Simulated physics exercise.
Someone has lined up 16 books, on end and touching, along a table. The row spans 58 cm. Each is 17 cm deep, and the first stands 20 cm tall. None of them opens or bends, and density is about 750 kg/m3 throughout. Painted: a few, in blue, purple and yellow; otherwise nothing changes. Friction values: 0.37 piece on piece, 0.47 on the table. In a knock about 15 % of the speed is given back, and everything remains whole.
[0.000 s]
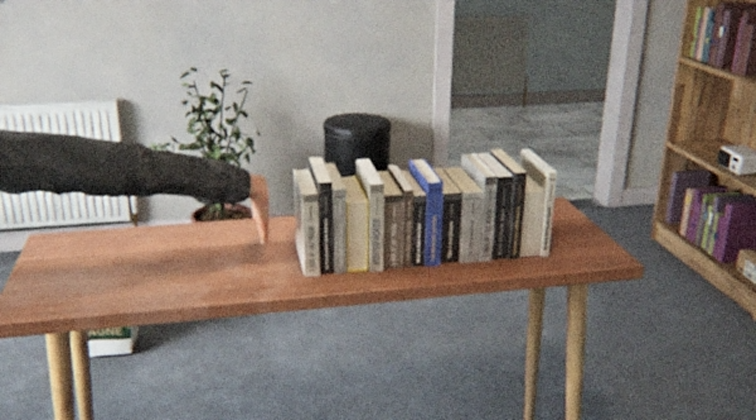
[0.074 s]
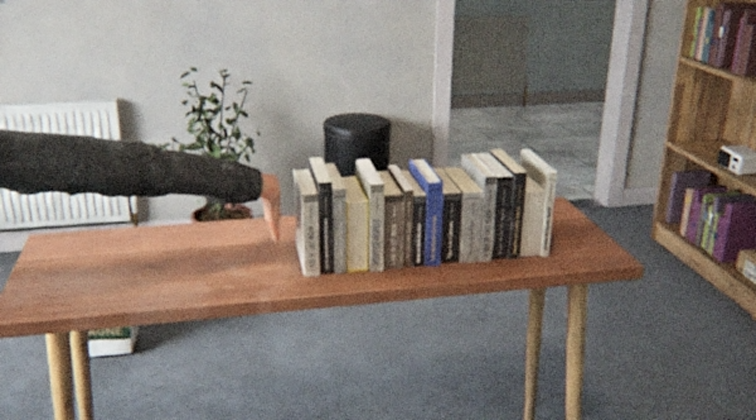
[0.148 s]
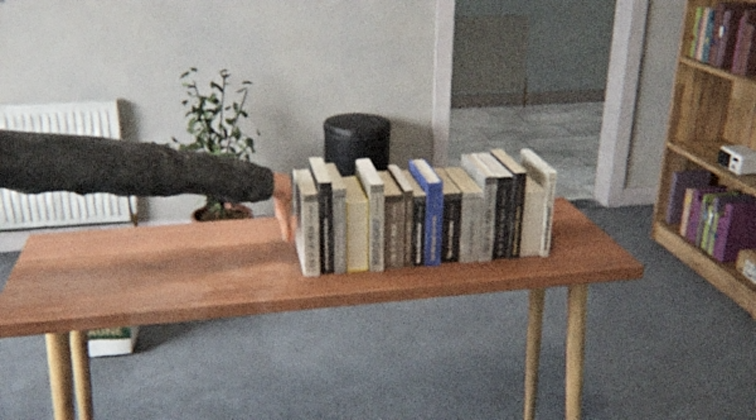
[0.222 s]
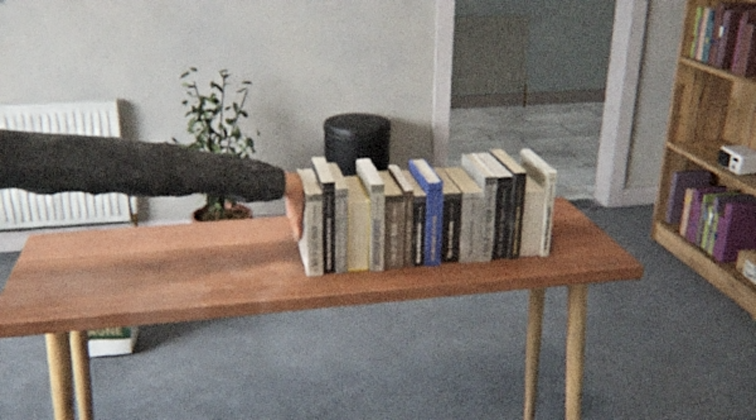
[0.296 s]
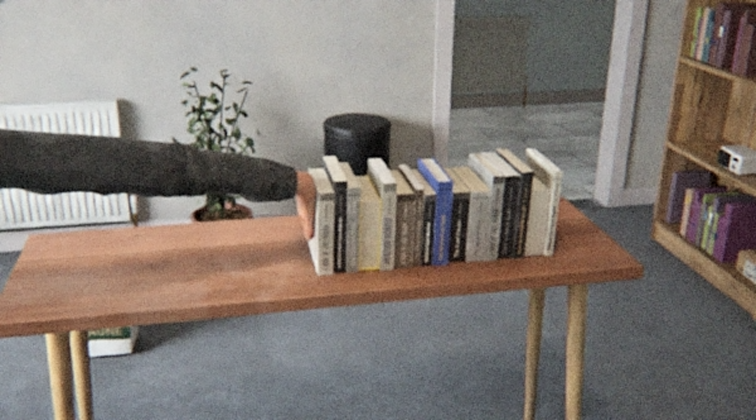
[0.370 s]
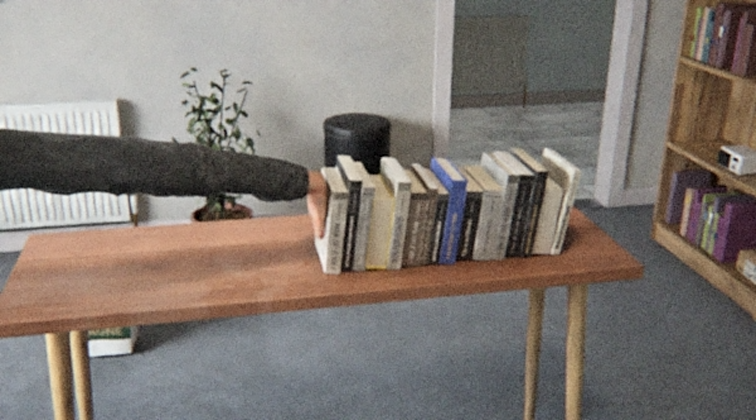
A dark-sleeved arm reached in from the left and pressed its hand against a row of upright books on a wooden table, pushing them to the right until they leaned slightly.
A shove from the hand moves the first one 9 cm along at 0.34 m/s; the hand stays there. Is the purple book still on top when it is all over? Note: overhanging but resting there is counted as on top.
Yes, it is still on top.
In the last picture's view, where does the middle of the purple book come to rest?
(587, 227), more or less.
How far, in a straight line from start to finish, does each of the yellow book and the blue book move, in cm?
Distances: Yellow 10, blue 10 (cm).
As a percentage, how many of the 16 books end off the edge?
The share is about 5 in a hundred.
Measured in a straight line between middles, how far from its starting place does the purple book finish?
About 20 cm.
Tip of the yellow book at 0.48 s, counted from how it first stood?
Rotation: Approx. 10°.
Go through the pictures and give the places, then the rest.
In the first picture (places mark the middle of the side facing us), hand (254, 200) 7 cm from the first; purple book (532, 225); blue book (434, 225); yellow book (358, 237); nothing disturbed.
In the second picture, hand (265, 199) 43 mm from the first; purple book (532, 225).
In the third picture, hand (277, 198) 18 mm from the first; purple book (532, 225).
In the fourth picture, hand (288, 198) 7 mm in; purple book (532, 225).
In the fifth picture, hand (299, 197) 33 mm in; purple book (537, 224); yellow book (370, 236) shifted 27 mm; 14 disturbed, none off the edge.
In the sixth picture, hand (310, 196) 58 mm in; purple book (547, 222) leaning 6°; yellow book (380, 234) leaning 6°; blue book (454, 223) leaning 6°; steepest lean 10°, the book at (567, 214); 16 disturbed, none off the edge.
After 0.43 s, none of the 16 books off the edge, 16 disturbed; purple book leaning 9°; blue book leaning 9°.
After 0.48 s, none of the 16 books off the edge, 16 disturbed; purple book leaning 12°; blue book leaning 12°.
After 0.84 s, none of the 16 books off the edge, 16 disturbed; purple book leaning 61°; blue book leaning 16°.
After 1.14 s, 1 of the 16 books off the edge; purple book on its side; blue book leaning 16°.
By the end (1.3 s), 1 of the 16 books off the edge; purple book on its side; blue book leaning 16°; yellow book leaning 16°. As the last picture would show them, middles, purple book near (588, 227), blue book near (462, 208).
